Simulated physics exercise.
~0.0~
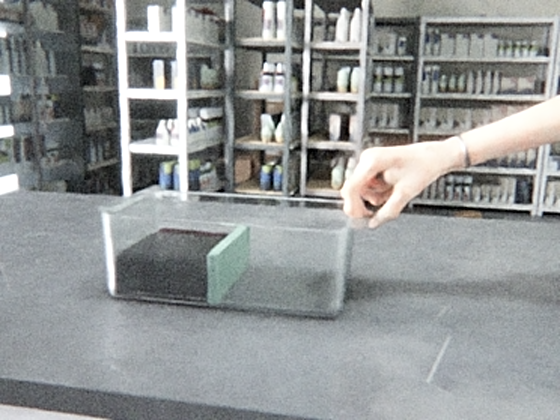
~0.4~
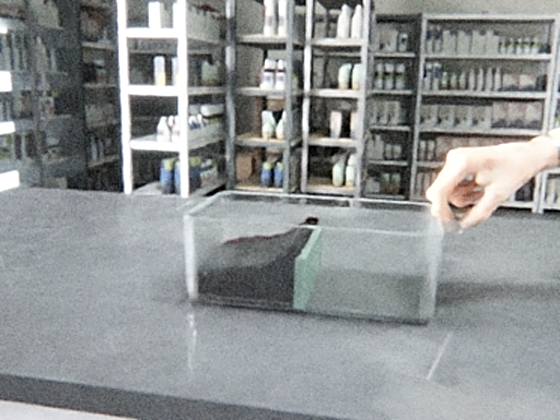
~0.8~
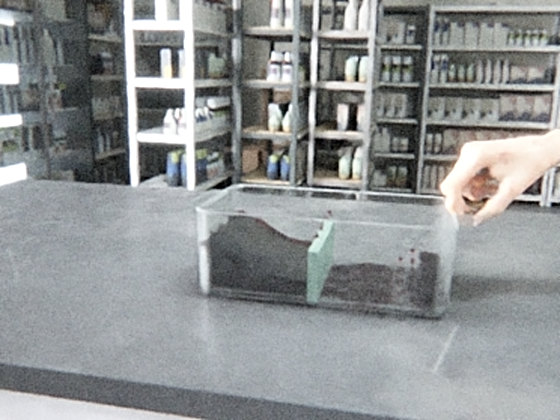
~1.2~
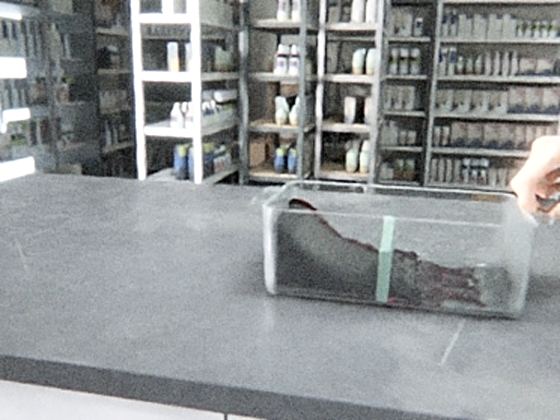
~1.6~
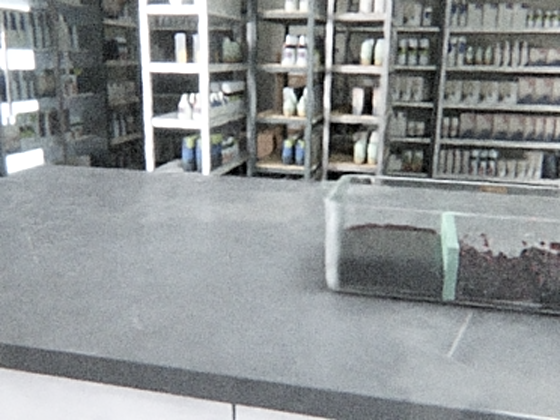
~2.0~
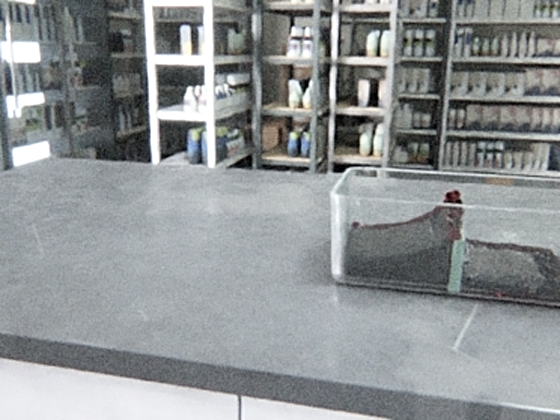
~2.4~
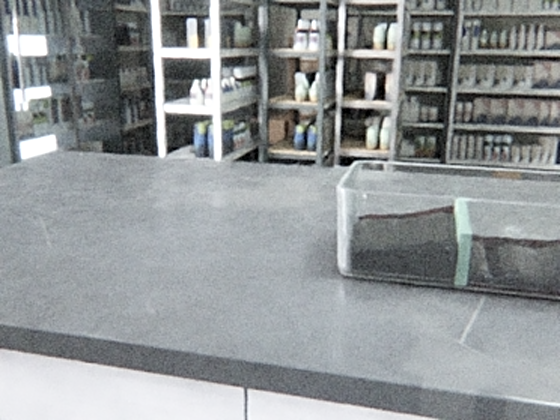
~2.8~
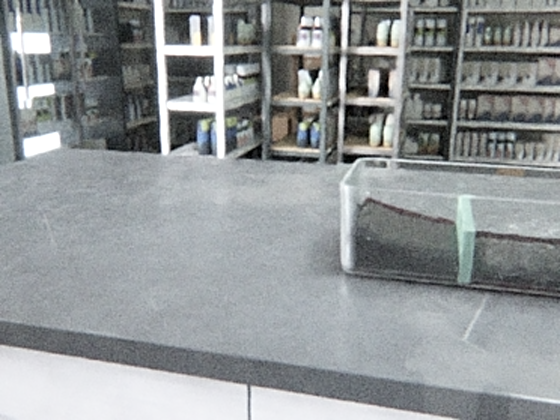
A hand pulls a divided clear tub rightward, and dark liquid sloshes over the green divider, settling in both sides.
